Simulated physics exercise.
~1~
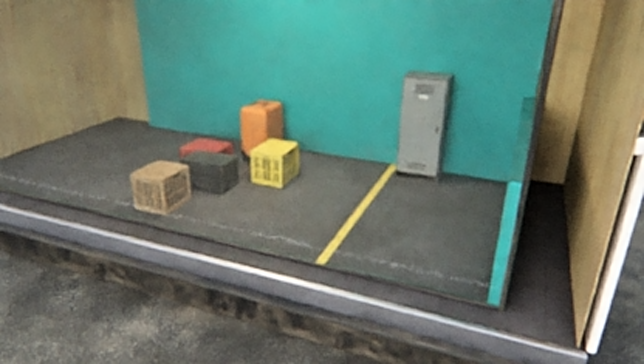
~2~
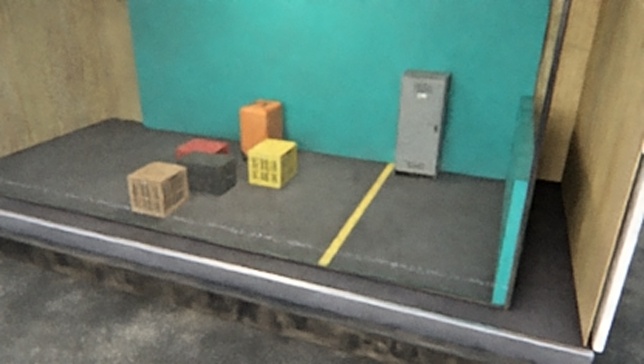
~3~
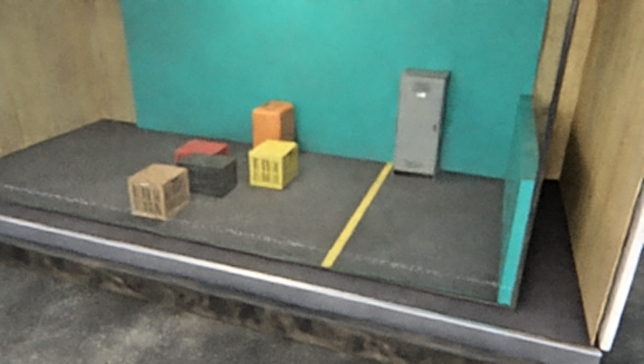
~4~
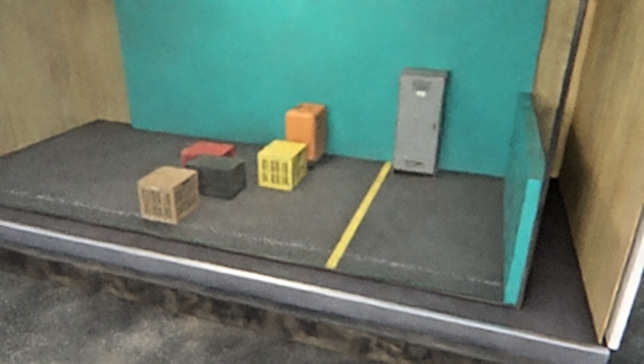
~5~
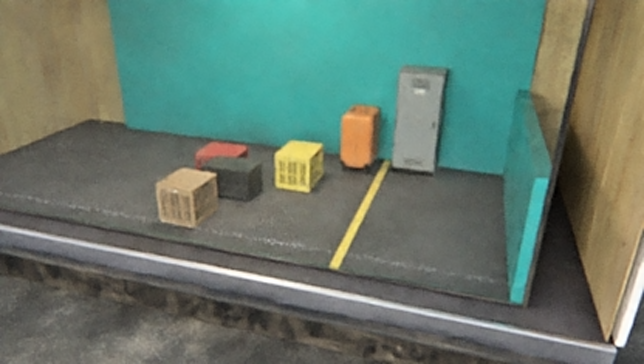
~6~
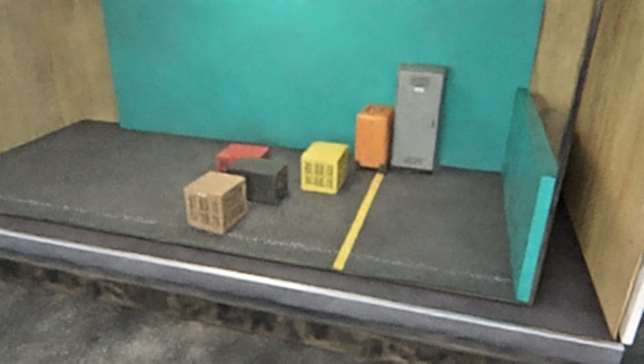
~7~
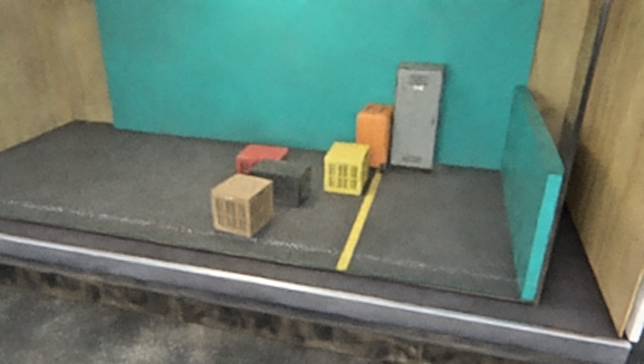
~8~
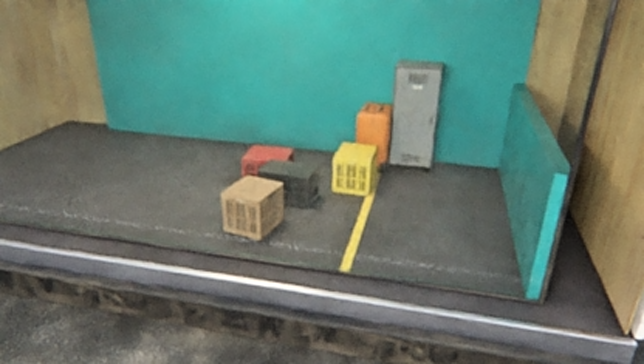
At the start, an orange wheeled case stands upright behind brown, black, red and yellow crates on a dark floor, with a grey locker beyond a yellow line. The case rolls to the right first, passing behind the yellow crate, while the crates begin to slide slowly the same way. It travels on toward the locker and comes to a stop close beside it, still upright. The crates keep sliding right together, the yellow one leading. By the end, the yellow crate sits nearest the line, just short of it, with the others trailing to its left.
